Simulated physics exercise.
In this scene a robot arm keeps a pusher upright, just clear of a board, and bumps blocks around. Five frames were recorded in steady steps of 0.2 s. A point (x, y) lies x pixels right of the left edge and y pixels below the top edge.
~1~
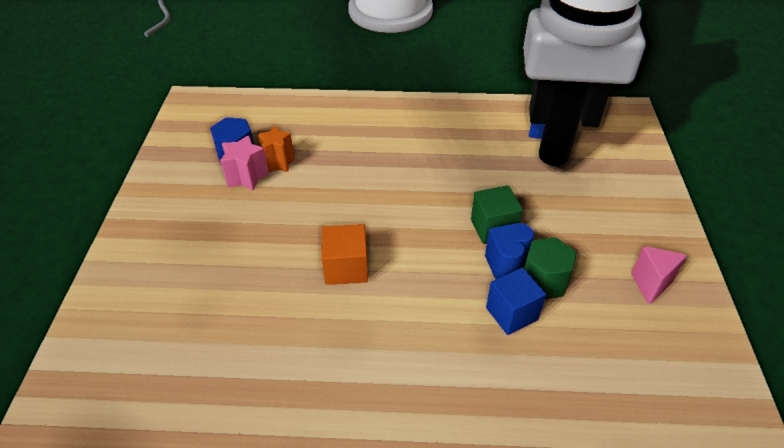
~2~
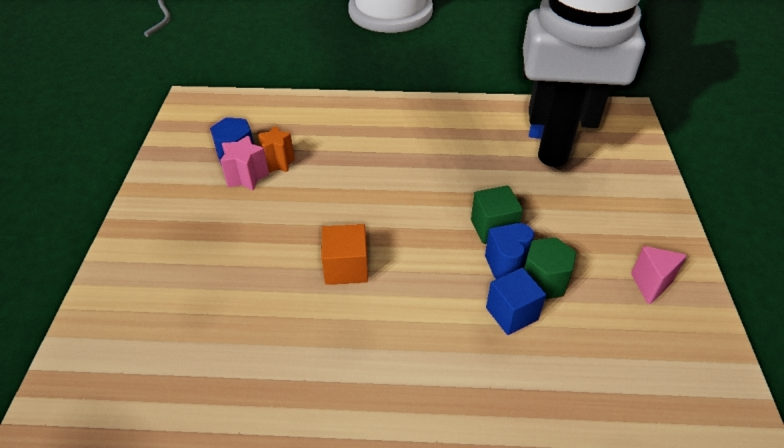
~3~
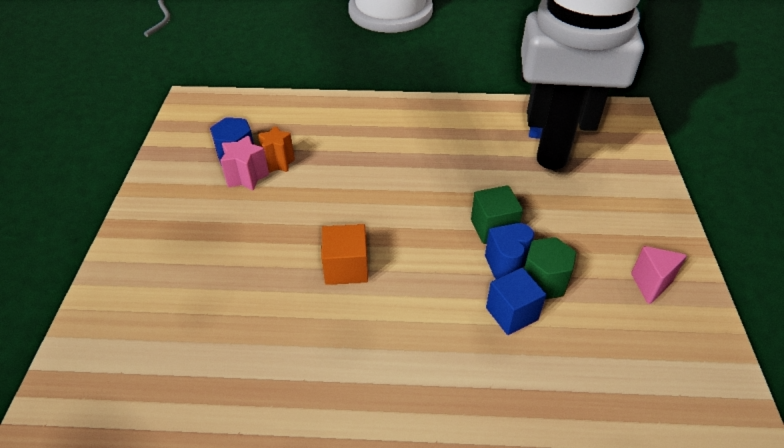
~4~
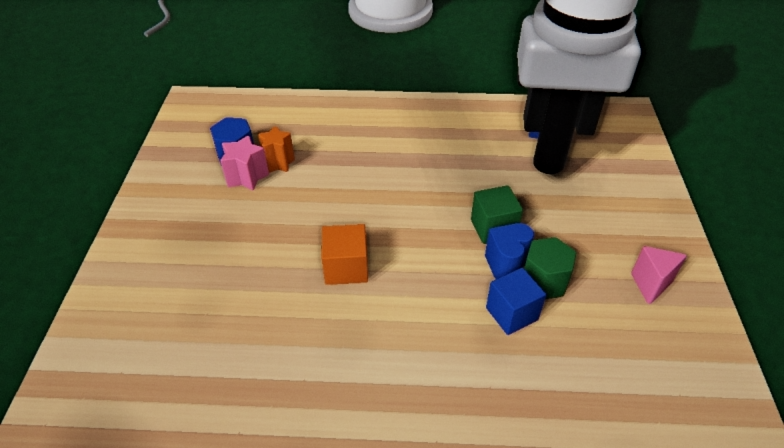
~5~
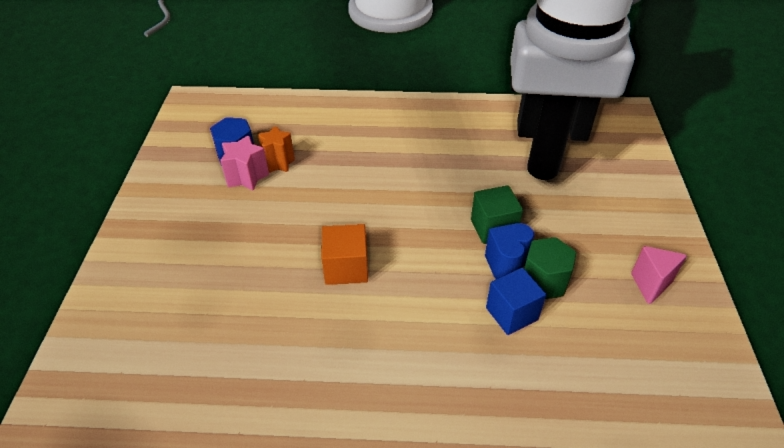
A robot arm with a black tip crept slightly left and toward the viewer near the back of a striped wooden board, while the scattered orange, blue, green and pink blocks stayed still.
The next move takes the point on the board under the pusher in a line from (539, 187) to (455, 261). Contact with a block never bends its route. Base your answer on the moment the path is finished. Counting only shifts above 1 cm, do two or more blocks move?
In short: No.
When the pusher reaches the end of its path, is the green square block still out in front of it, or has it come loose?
I'd say it is still being pushed.
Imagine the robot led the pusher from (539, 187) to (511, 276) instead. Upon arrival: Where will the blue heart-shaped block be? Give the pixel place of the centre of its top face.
My prediction: (486, 268).
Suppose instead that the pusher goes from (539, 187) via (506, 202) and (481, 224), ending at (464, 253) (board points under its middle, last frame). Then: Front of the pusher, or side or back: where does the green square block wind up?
I'm fairly sure the green square block rides along ahead of the pusher to the very end.
The first path, step by step. One third of the way, pusher (516, 194); green square block (494, 203).
Two thirds of the way, pusher (487, 219); green square block (463, 225), turned 25° anticlockwise.
At the end, pusher (457, 245); green square block (428, 251), turned 20° anticlockwise; blue heart-shaped block in place.
